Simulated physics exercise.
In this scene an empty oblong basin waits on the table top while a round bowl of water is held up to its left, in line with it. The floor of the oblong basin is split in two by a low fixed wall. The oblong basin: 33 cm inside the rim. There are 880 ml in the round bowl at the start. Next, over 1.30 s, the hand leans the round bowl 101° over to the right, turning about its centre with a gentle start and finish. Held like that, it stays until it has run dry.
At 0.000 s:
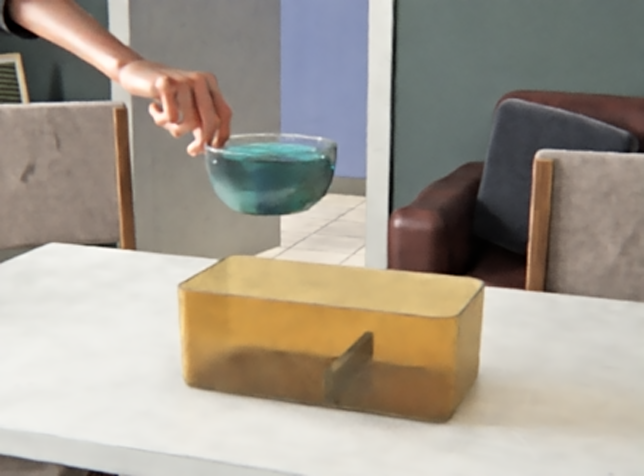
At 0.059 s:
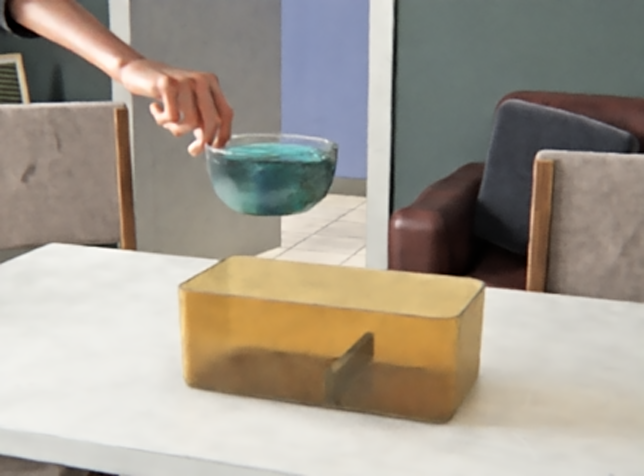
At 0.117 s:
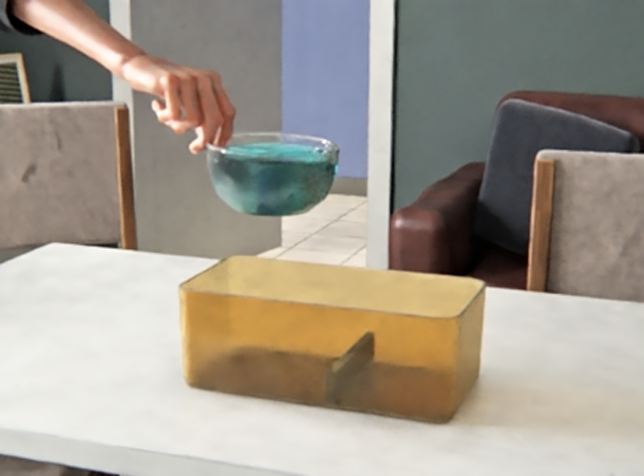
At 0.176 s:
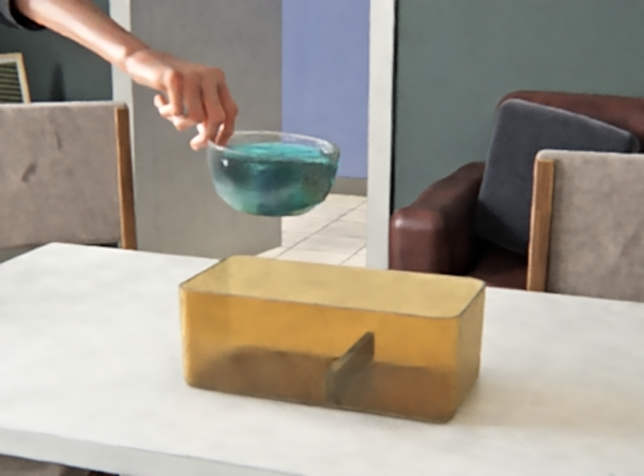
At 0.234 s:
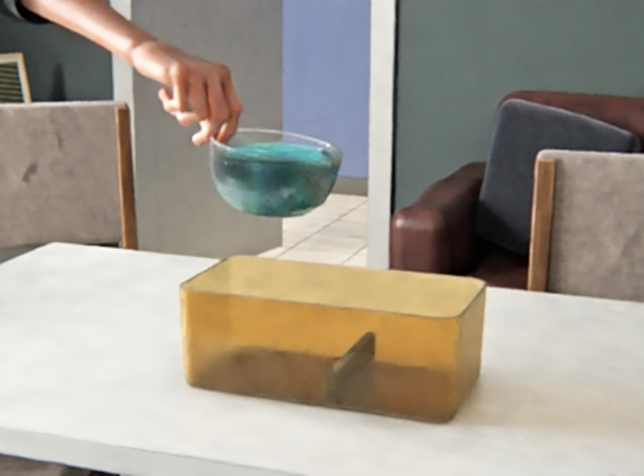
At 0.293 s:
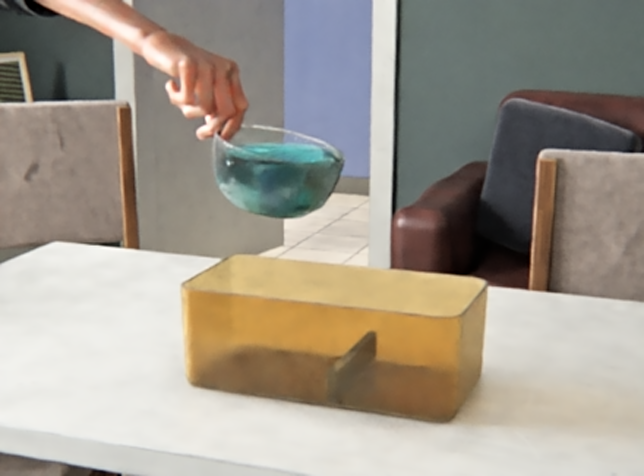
In this clip, a hand holds a clear round bowl of blue-green water above an empty amber oblong basin with a low inner wall on a white table, then gradually tilts the bowl slightly to the right.
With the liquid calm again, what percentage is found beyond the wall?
Beyond the wall there is roughly 77 percent.
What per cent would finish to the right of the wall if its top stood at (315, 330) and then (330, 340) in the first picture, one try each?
Around 100 and 95 percent, in that order.
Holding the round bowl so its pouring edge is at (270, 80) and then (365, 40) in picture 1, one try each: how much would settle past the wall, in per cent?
I'd say 40 percent on the first go, 65 percent on the next.
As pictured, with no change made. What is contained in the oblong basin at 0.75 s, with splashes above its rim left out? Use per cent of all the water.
Around 22 percent.
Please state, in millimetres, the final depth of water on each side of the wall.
Final reading - left some 6 mm, right some 32 mm.
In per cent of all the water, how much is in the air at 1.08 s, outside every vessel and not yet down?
Near 7 percent.
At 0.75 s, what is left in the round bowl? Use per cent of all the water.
I reckon about 48 in a hundred is still held.
By 0.75 s the tilt is 62° and 48 per cent is still to pour, 1 is left of the wall and 20 right of it.
By 1.08 s the tilt is 94° and 6 per cent is still to pour, 12 is left of the wall and 75 right of it.
By 1.42 s the tilt is 101° and 0 per cent is still to pour, 22 is left of the wall and 78 right of it.
By 1.80 s the tilt is 101° and 0 per cent is still to pour, 22 is left of the wall and 77 right of it.
At rest 22 per cent lies left of the wall, 77 right of it and 0 outside.
